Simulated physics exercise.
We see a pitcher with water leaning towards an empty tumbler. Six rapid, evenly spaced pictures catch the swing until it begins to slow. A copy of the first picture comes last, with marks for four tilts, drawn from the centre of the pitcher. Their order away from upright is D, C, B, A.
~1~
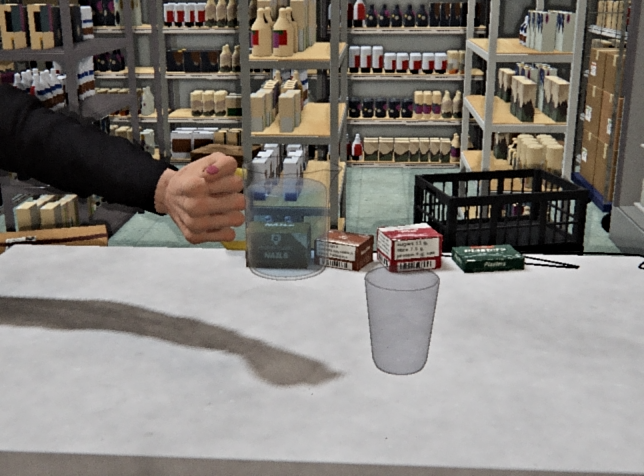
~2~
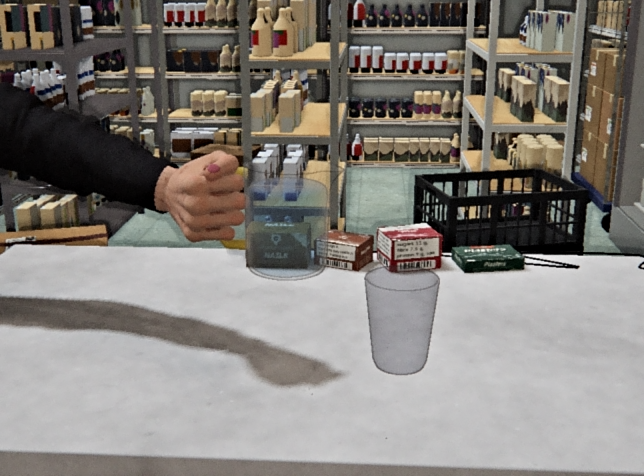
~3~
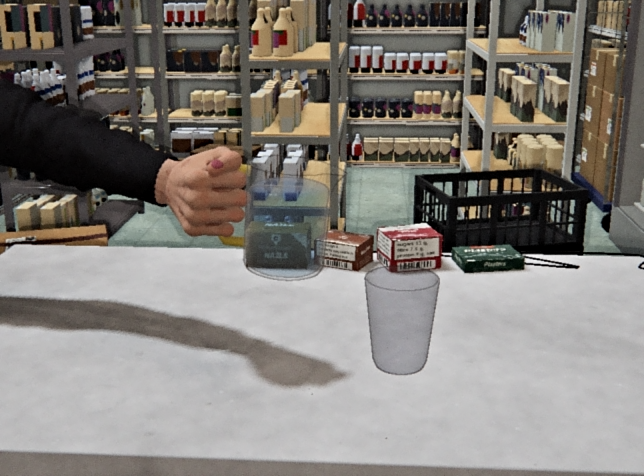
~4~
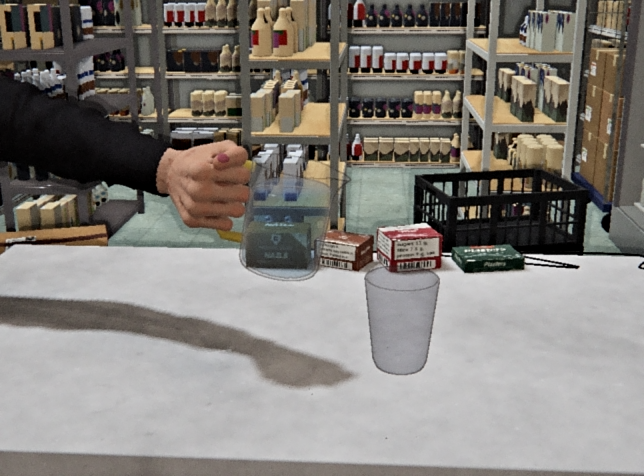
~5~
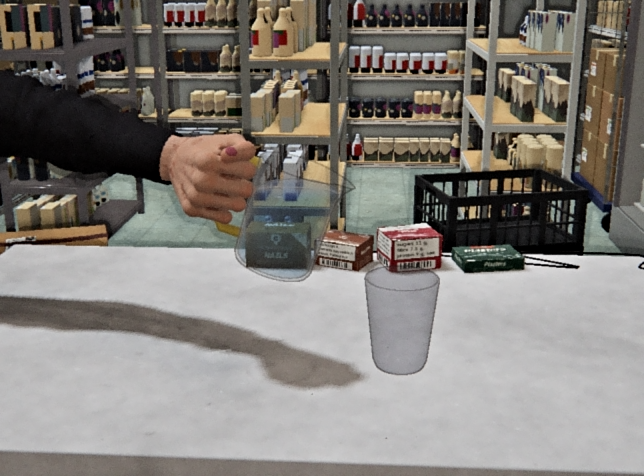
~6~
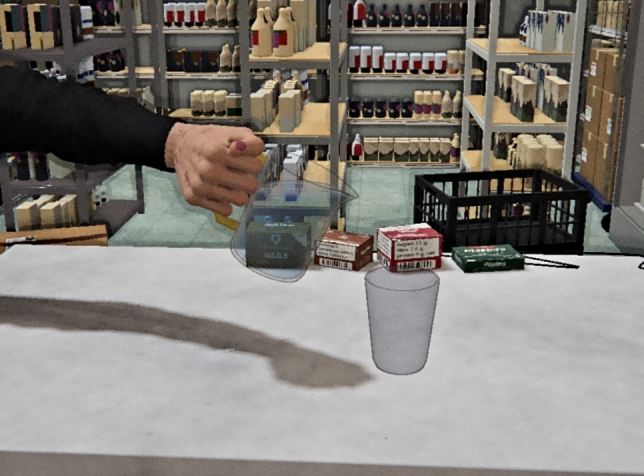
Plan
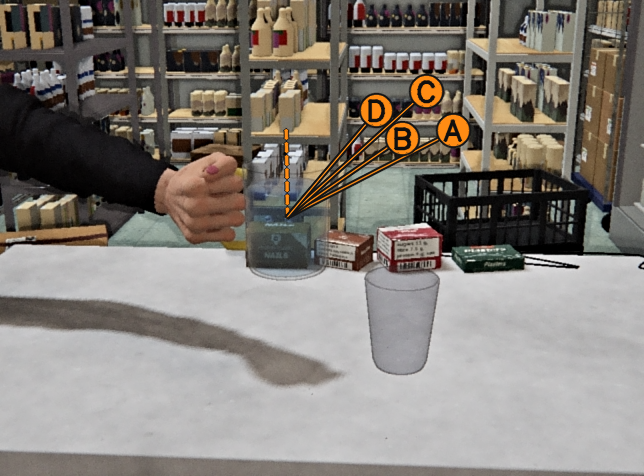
A hand in a black sleeve reaches in from the left and holds a clear pitcher of water over a pale counter, seen from a steady view facing stocked storeroom shelves. An empty, frosted-looking tumbler stands right of the pitcher, with red-and-white and green boxes and a black crate behind. The pitcher starts upright, then the hand gradually tilts it rightward, its shadow shifting slightly.
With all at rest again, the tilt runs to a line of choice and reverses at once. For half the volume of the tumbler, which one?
It is A.
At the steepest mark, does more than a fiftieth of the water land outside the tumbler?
No.
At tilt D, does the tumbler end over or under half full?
Under half.
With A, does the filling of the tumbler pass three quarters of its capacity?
No, less.
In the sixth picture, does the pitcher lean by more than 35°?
No, it does not.
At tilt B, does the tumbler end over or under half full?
Under.
On the marked copy, A at (438, 138); B at (387, 147); C at (413, 102); D at (366, 124).
With A, the tumbler ends with about 47 % of what it can hold.
With B, the tumbler ends with about 33 % of what it can hold.
With C, the tumbler ends with about 22 % of what it can hold.
With D, the tumbler ends with about 12 % of what it can hold.
